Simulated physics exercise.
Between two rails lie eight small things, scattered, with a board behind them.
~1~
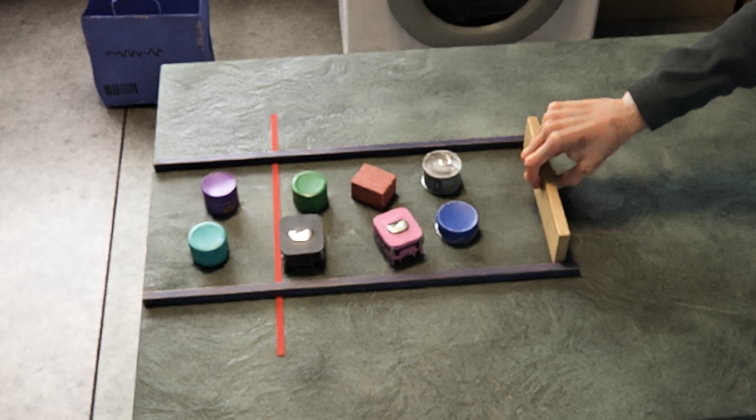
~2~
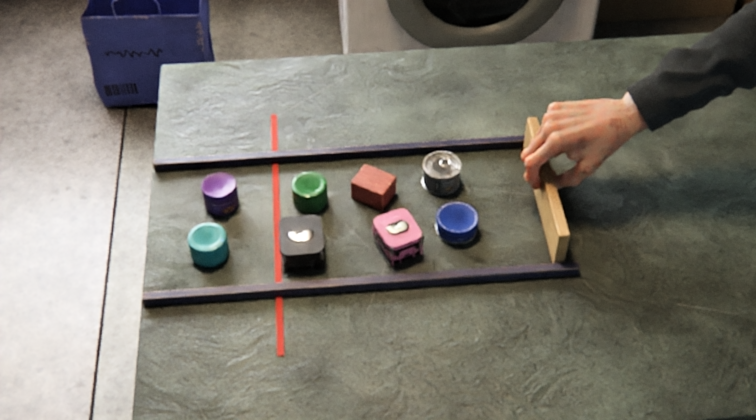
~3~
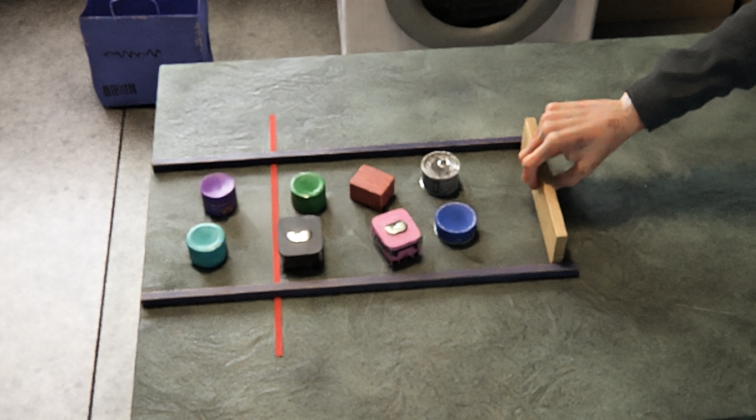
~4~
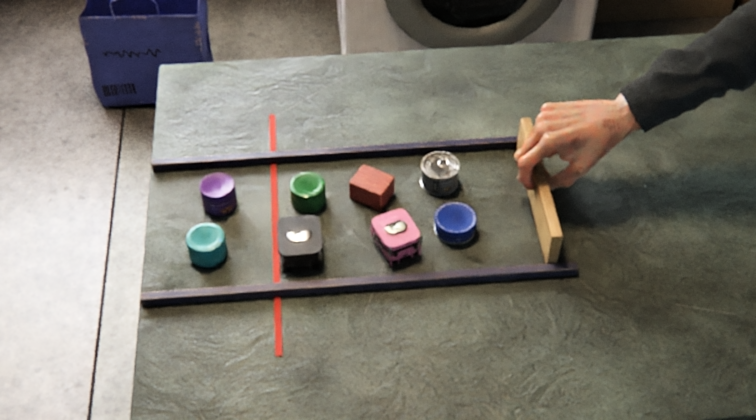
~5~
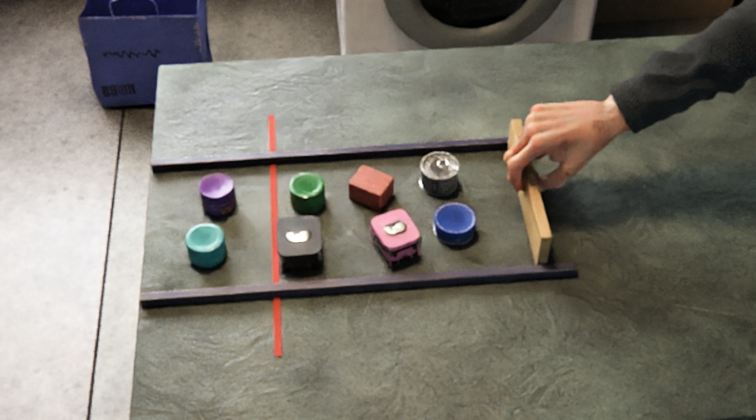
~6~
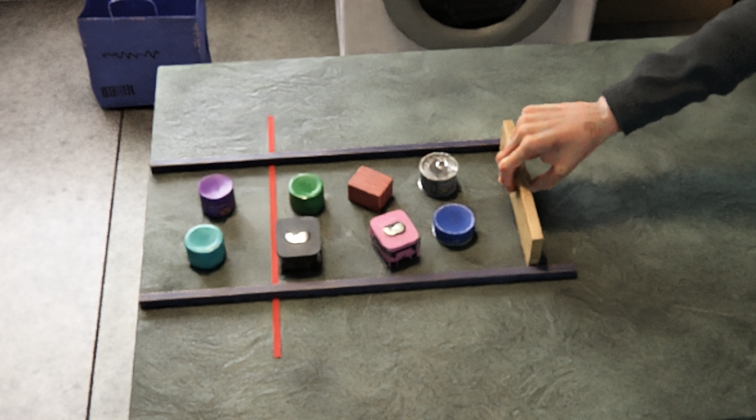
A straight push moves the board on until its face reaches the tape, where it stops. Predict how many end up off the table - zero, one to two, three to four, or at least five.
Those that leave the table: Not one.
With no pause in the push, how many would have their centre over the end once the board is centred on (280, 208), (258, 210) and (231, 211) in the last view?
Place by place: 0, 0 and 1.
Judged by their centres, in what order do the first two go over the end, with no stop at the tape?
The order is the turquoise lid, then the black case.
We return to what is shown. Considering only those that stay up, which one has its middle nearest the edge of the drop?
Foremost is the turquoise lid.
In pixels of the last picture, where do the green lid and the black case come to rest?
You'll see the green lid at (218, 180), with the black case at (210, 253).
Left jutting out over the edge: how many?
That comes to 0 of them.
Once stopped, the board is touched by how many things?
That makes 4.
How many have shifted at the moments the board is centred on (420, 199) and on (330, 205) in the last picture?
By then 4, and later 6.
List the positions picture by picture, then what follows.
Turquoise lid (209, 245); purple tub (220, 194); black case (302, 243); board (545, 188); tape (277, 222), in the first picture.
Purple tub (220, 194); board (545, 189), in the second picture.
Black case (300, 244); blue tin (455, 224), in the third picture.
Turquoise lid (207, 245); pink case (396, 237), in the fourth picture.
Purple tub (218, 195); grey pot (439, 175), in the fifth picture.
Turquoise lid (205, 247); purple tub (217, 196); black case (299, 245); board (520, 192); tape (274, 224), in the sixth picture.
Soon after, none off yet; turquoise lid at rest near (205, 247); purple tub at rest near (217, 196); black case at rest near (299, 245).
After that, none off yet; turquoise lid at rest near (205, 247); purple tub at rest near (217, 196); black case displaced about its own width near (256, 250).
In the end, the number that fall off is zero.
